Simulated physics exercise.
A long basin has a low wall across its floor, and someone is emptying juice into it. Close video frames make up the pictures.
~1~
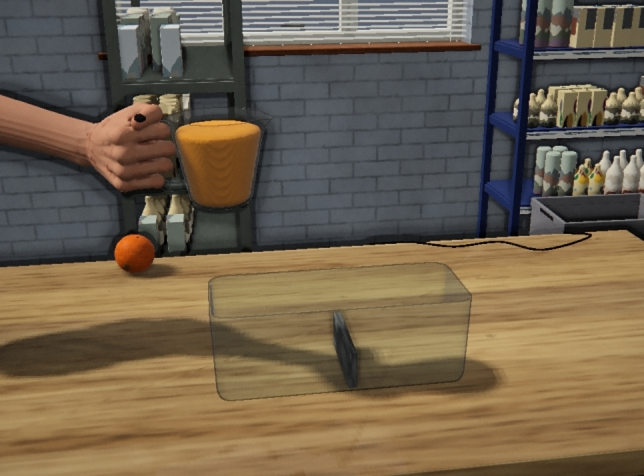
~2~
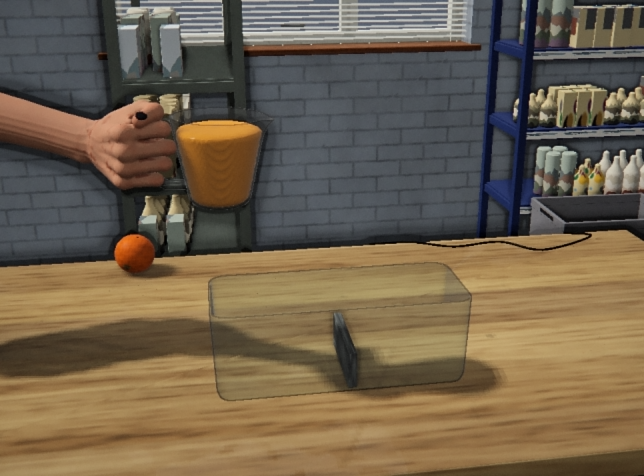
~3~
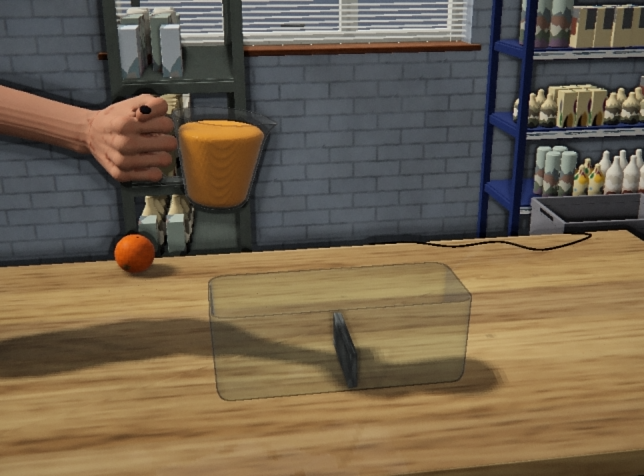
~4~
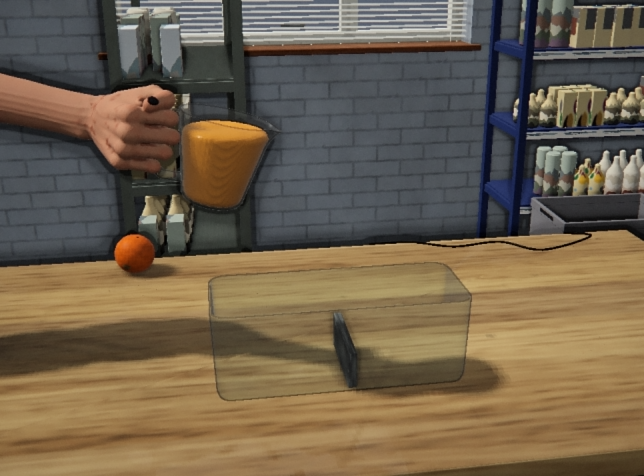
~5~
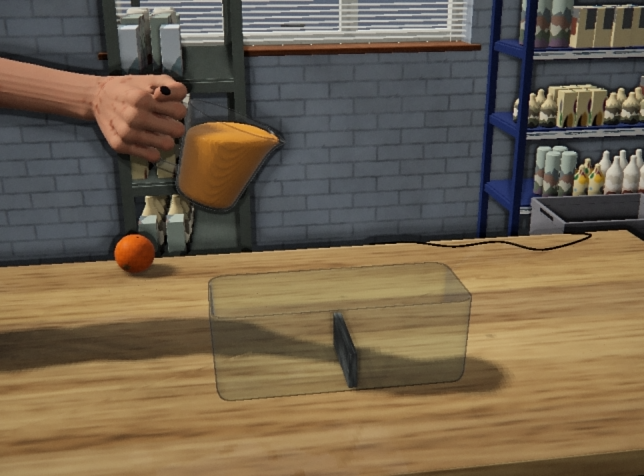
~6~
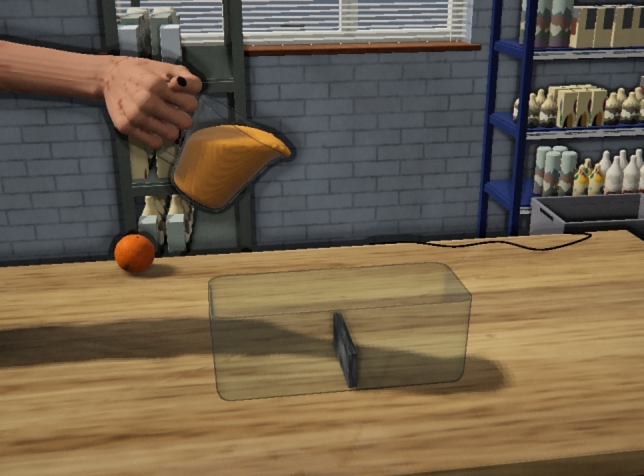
On a wooden table by a brick wall, a hand held a jug of orange juice above and left of a clear basin with a low wall inside, then gradually tilted it to the right.
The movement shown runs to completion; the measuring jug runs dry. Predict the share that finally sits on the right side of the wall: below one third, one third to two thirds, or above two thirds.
Right-side share: Below one third.
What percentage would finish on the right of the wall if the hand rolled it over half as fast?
Near 35 in a hundred.
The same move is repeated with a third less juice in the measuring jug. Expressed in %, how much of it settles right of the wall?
5 %.
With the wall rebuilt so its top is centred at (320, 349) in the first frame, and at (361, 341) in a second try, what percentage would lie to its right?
Case 1: 60 %; case 2: 10 %.
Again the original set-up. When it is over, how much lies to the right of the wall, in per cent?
Around 15 percent.
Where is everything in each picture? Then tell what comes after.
In the first frame, tilt 0°; pouring edge (273, 116); surface from (175, 130) to (261, 127); the long basin's rim runs from (210, 298) to (459, 281); the wall's top is at (345, 333).
In the second frame, tilt 2°; pouring edge (274, 117); surface from (175, 130) to (262, 127).
In the third frame, tilt 6°; pouring edge (277, 122); surface from (178, 128) to (265, 130).
In the fourth frame, tilt 14°; pouring edge (282, 130); surface from (183, 127) to (268, 132).
In the fifth frame, tilt 24°; pouring edge (286, 141); surface from (186, 133) to (278, 136).
In the sixth frame, tilt 35°; pouring edge (288, 154); surface from (184, 143) to (279, 144); 2 per cent is over the edge.
A moment on, the measuring jug is tipped right over and 36 per cent is still to pour, 15 is left of the wall and 10 right of it.
Next, the measuring jug is tipped right over and 2 per cent is still to pour, 73 is left of the wall and 15 right of it.
Then the measuring jug is tipped right over and 0 per cent is still to pour, 76 is left of the wall and 16 right of it.
Later the measuring jug is tipped right over and 0 per cent is still to pour, 76 is left of the wall and 17 right of it.
In the end 76 per cent lies left of the wall, 18 right of it and 6 outside.
